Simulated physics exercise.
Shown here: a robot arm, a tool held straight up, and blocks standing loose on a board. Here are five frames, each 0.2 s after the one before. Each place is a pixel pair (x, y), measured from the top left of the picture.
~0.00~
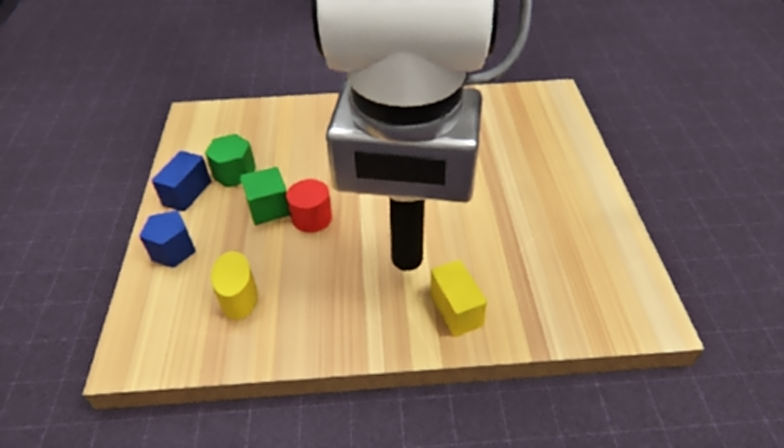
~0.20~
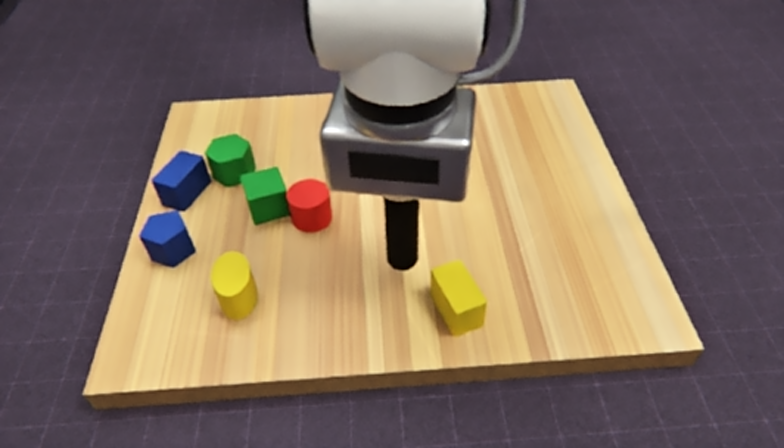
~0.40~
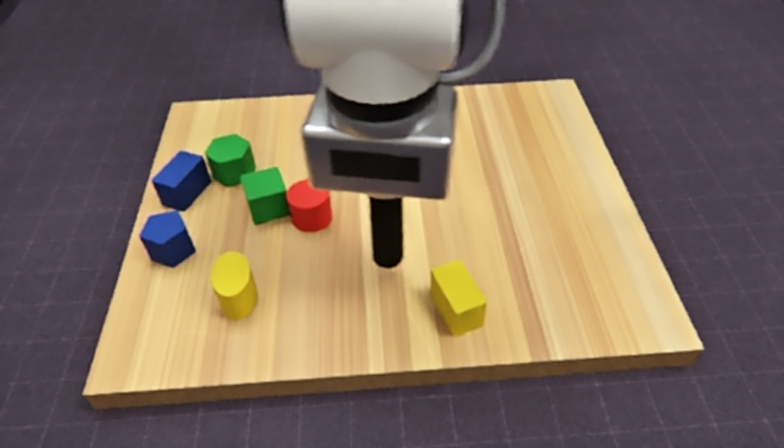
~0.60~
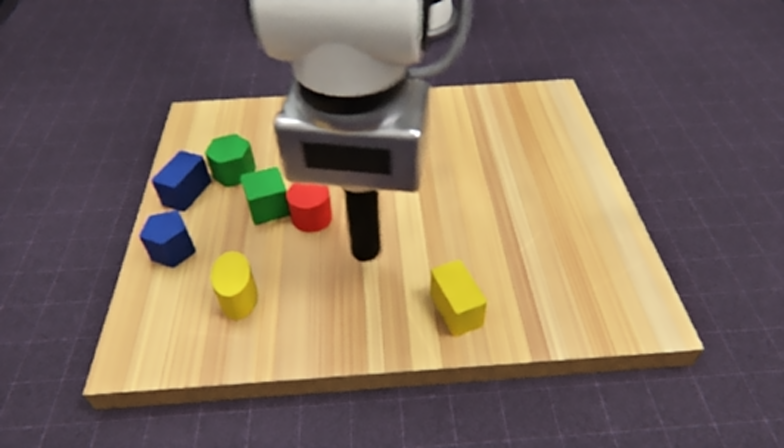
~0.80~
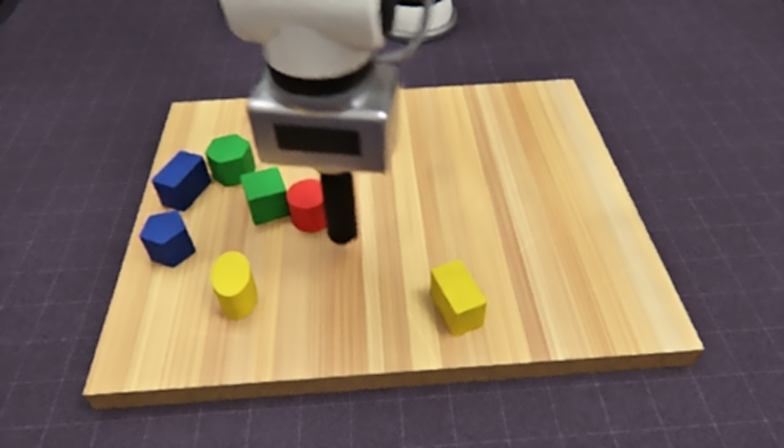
A robot arm with a white and grey body holds a black tool upright over a pale wooden board on a dark surface, seen from above at an angle. Two blue blocks, two green blocks, a red round block and a yellow oval block stand at the left, with another yellow block at lower right. The arm slides the tool left, then slightly away toward the red block, while the blocks and camera stay still.
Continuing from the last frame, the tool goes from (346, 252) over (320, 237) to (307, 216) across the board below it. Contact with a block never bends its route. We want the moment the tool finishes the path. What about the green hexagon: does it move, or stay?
It will be resting on its spot.
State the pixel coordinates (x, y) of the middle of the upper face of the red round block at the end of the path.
It should be at about (299, 168).
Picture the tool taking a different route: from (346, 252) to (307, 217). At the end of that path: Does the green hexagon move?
Short answer: No.
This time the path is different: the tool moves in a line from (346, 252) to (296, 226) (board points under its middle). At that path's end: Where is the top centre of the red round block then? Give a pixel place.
The spot you're after is about (297, 176) in the image.
What follows on the original path. Halfway along, tool (317, 219); green four-sided block (260, 181); red round block (305, 188).
At the end, tool (304, 199); green hexagon still; green four-sided block (255, 172), turned 50° anticlockwise; red round block (299, 168).
